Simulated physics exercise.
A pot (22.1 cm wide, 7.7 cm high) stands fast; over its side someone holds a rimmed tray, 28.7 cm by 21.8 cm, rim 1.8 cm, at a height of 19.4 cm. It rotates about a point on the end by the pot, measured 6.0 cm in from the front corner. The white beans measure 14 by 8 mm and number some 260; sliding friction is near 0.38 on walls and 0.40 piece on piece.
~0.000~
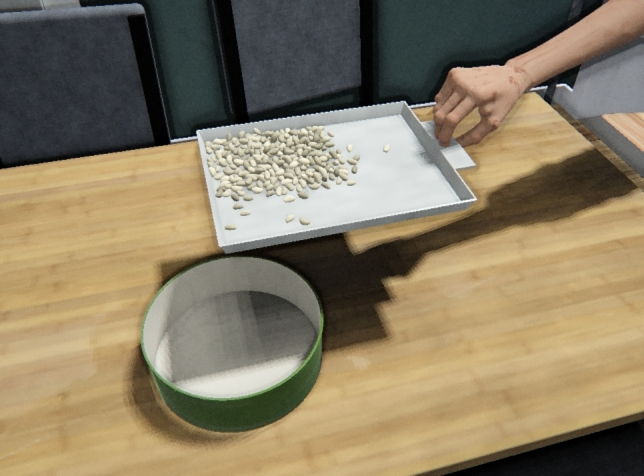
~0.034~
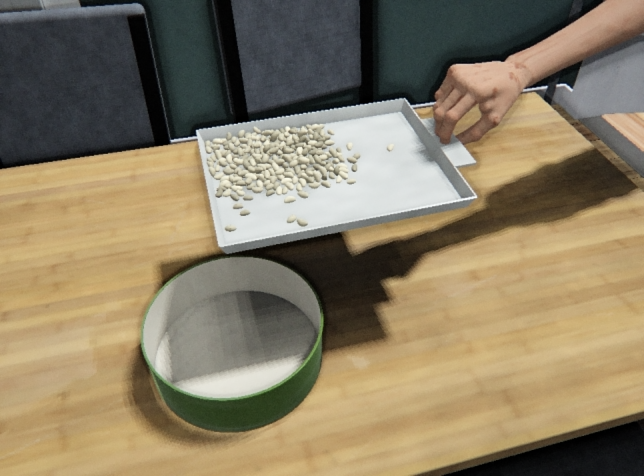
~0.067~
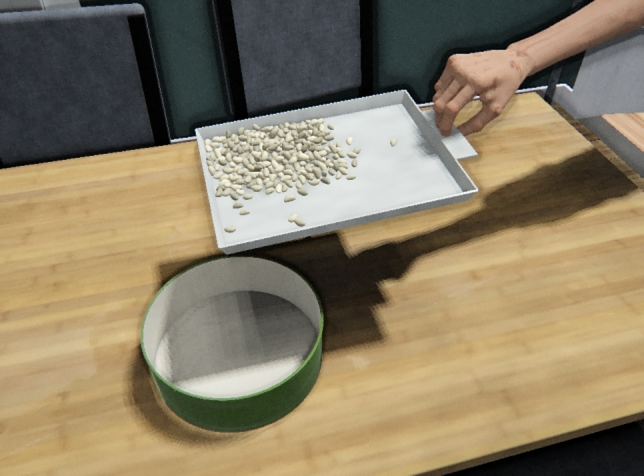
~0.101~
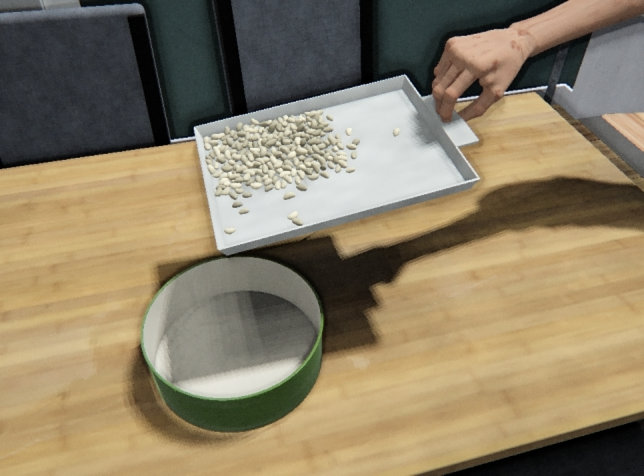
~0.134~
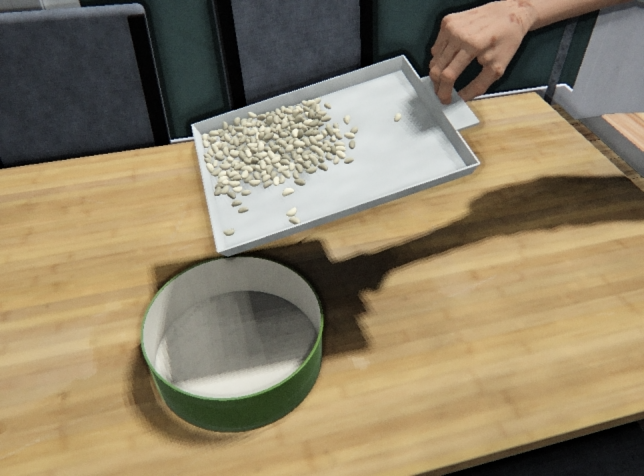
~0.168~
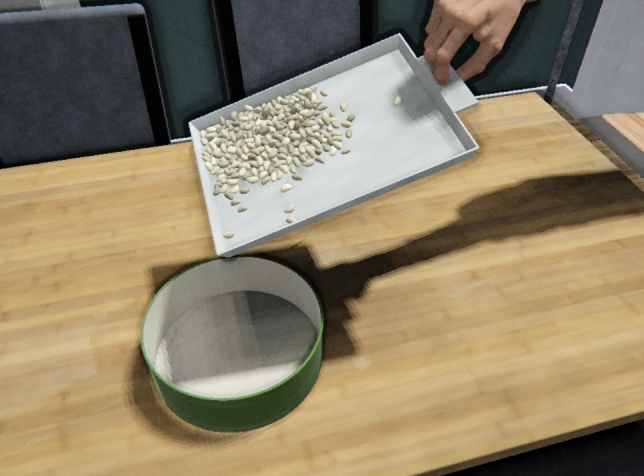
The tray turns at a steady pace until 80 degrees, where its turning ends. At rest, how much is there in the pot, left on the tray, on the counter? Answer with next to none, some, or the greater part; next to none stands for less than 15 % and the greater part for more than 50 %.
Pot: The greater part; tray: Next to none; counter: Some.
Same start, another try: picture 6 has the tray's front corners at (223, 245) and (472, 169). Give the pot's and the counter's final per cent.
Per cent by place - pot 90, counter 10.
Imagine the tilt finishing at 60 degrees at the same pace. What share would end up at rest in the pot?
That would give about 50 per cent.
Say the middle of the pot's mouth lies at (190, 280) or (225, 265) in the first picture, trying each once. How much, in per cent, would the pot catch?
About 80 and 40 per cent.
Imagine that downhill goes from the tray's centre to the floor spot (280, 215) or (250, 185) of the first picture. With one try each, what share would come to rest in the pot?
About 100 and 20 per cent.
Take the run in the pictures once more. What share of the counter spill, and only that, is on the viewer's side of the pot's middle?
I'd put it at around 30 per cent.
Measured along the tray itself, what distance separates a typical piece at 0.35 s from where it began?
2 cm.
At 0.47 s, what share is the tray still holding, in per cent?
About 100%.
After 0.35 s, tilt 51 degrees; the tray holds 100 %, the pot 0 %.
After 0.47 s, tilt 72 degrees; the tray holds 100 %, the pot 0 %.
After 0.73 s, tilt 80 degrees; the tray holds 5 %, the pot 55 %.
In the end, at 2.1 s, pot 70 %, tray 0 %, counter 30 %.
